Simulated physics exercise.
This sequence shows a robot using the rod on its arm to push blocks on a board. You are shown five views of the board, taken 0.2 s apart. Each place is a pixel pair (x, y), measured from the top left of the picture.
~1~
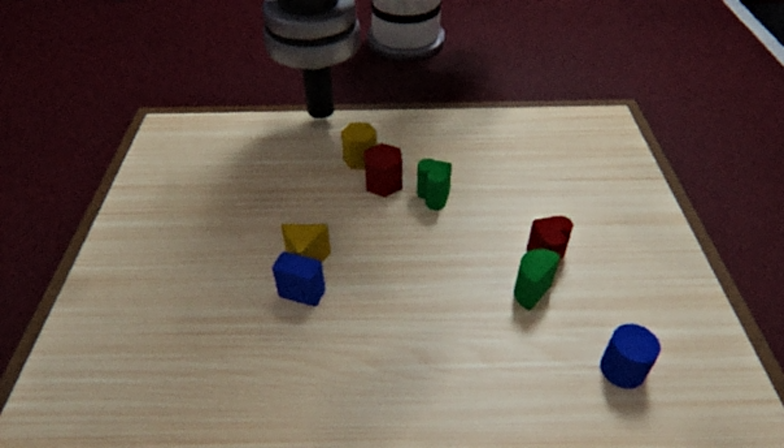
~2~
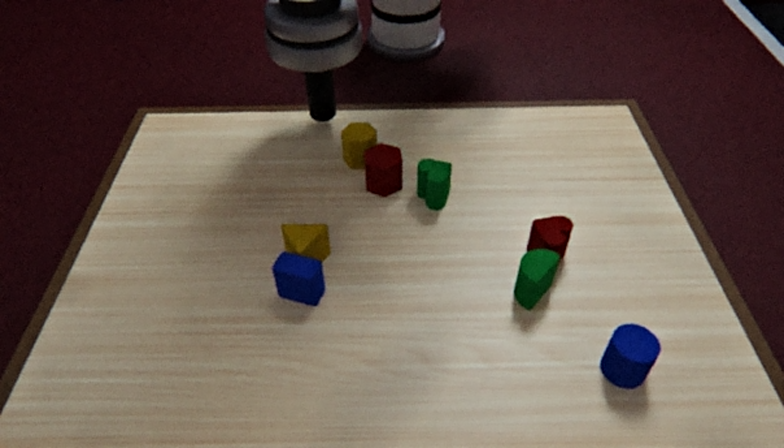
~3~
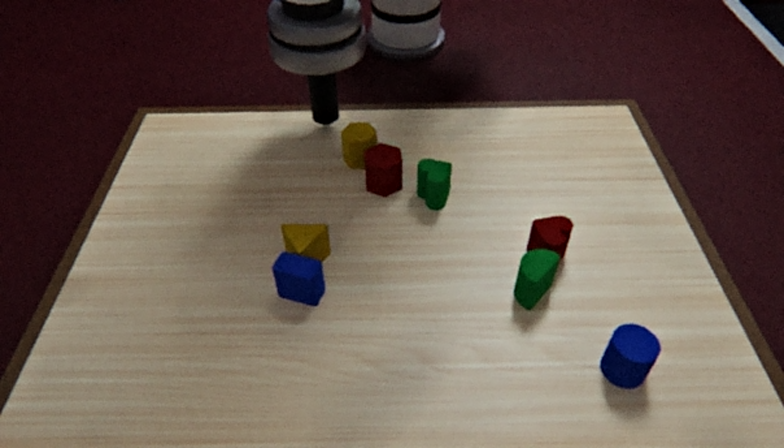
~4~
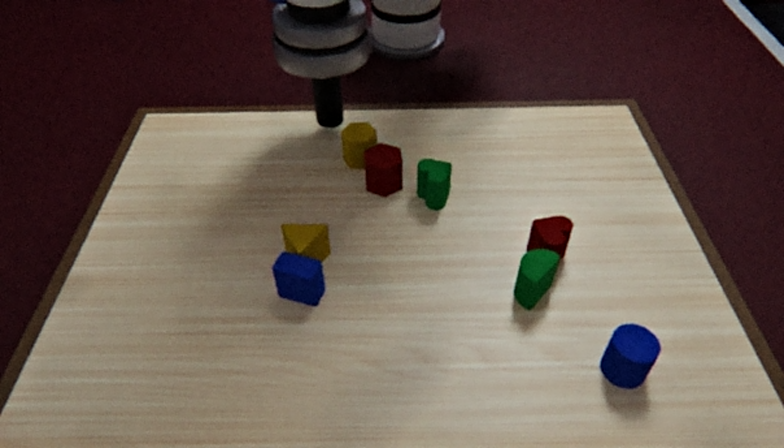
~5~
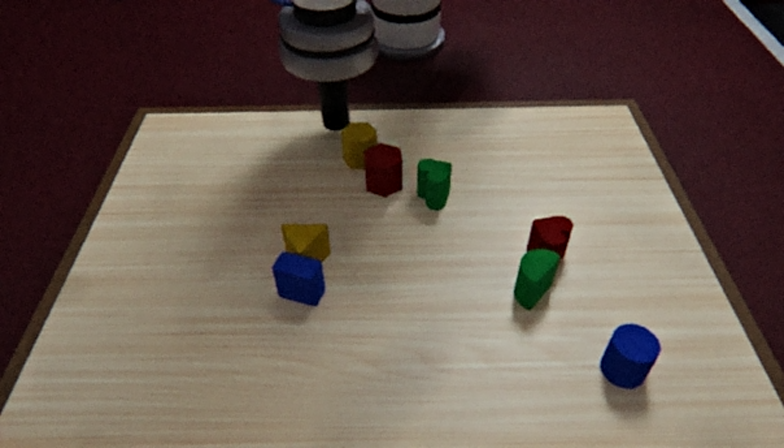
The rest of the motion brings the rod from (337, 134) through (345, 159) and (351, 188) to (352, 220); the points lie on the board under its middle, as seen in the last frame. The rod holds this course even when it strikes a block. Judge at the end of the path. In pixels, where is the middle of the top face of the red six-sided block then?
By then it is at (400, 167).
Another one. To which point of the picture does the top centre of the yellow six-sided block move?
When the path ends, it will be at (380, 147).
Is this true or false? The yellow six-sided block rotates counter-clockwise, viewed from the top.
This is true.
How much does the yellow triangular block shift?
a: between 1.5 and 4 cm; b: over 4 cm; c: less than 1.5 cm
It's c.
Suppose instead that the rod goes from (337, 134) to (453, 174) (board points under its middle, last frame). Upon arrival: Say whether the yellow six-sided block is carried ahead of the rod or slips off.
It slides aside on the way.
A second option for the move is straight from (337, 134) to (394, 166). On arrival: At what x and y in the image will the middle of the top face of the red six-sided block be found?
That would be at about pixel (393, 182).
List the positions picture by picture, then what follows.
Rod tip (321, 111); block tops, yellow triangular block (303, 233); yellow six-sided block (359, 131); red six-sided block (383, 155); green heart (435, 169), in the first frame.
Rod (323, 114); blocks unchanged, in the second frame.
Rod (326, 117); blocks unchanged, in the third frame.
Rod (330, 120); blocks unchanged, in the fourth frame.
Rod (336, 123); yellow triangular block (303, 233); yellow six-sided block (359, 131); red six-sided block (383, 155); green heart (435, 169), in the fifth frame.
On the path given first. One third of the way, rod (344, 149); yellow six-sided block (370, 141), turned 15° anticlockwise; red six-sided block (390, 160).
Two thirds of the way, rod (350, 177); yellow six-sided block (380, 147), turned 35° anticlockwise; red six-sided block (400, 167), turned 20° clockwise; green heart (438, 170).
At the end, rod (351, 209); yellow triangular block in place; yellow six-sided block (380, 147), turned 35° anticlockwise; red six-sided block (400, 167), turned 20° clockwise; green heart (438, 170).
